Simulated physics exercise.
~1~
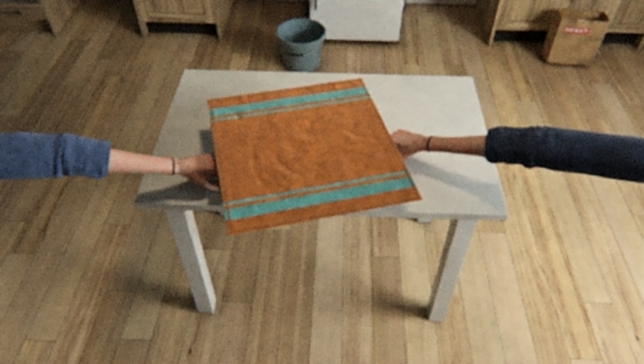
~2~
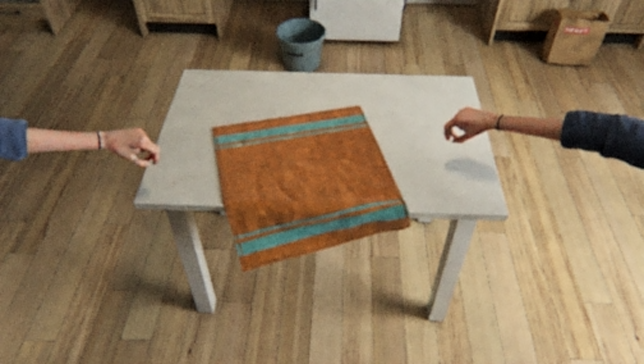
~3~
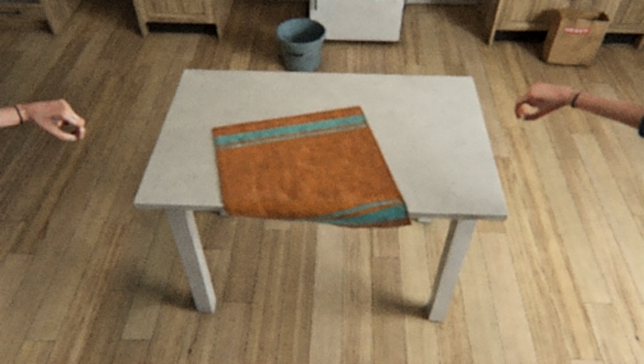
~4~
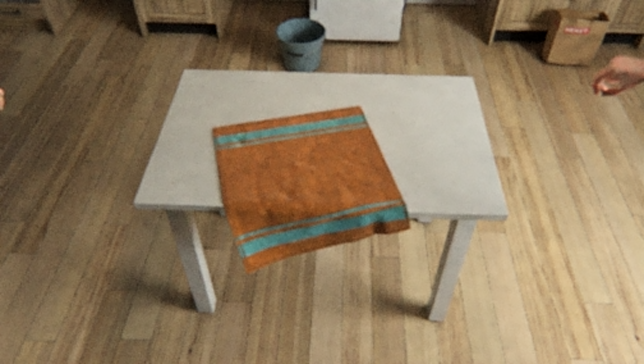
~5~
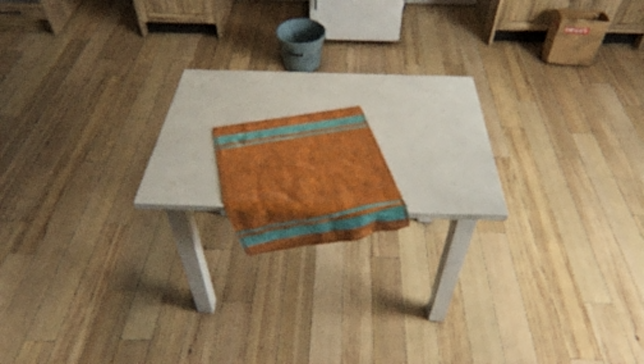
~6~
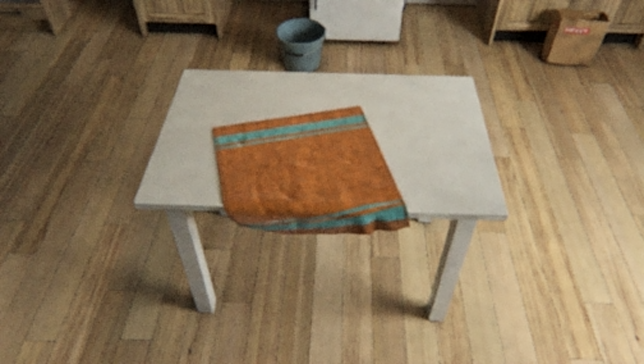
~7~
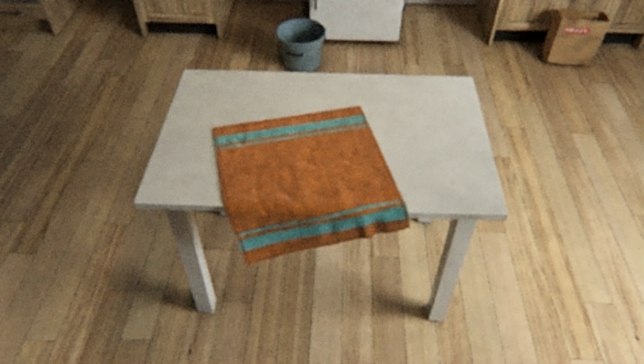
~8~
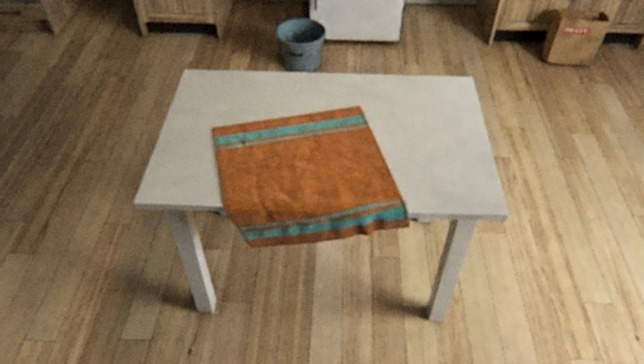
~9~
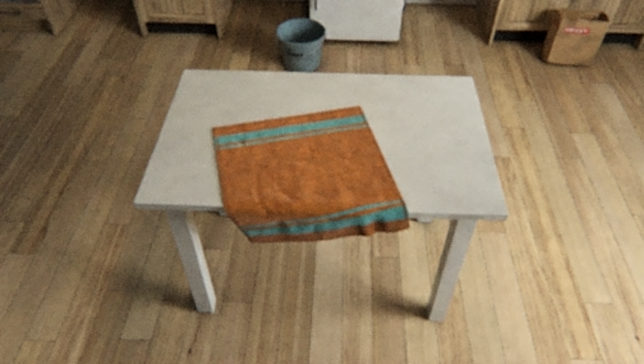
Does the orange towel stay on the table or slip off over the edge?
The towel stays on the table, with its front part hanging over the near edge.
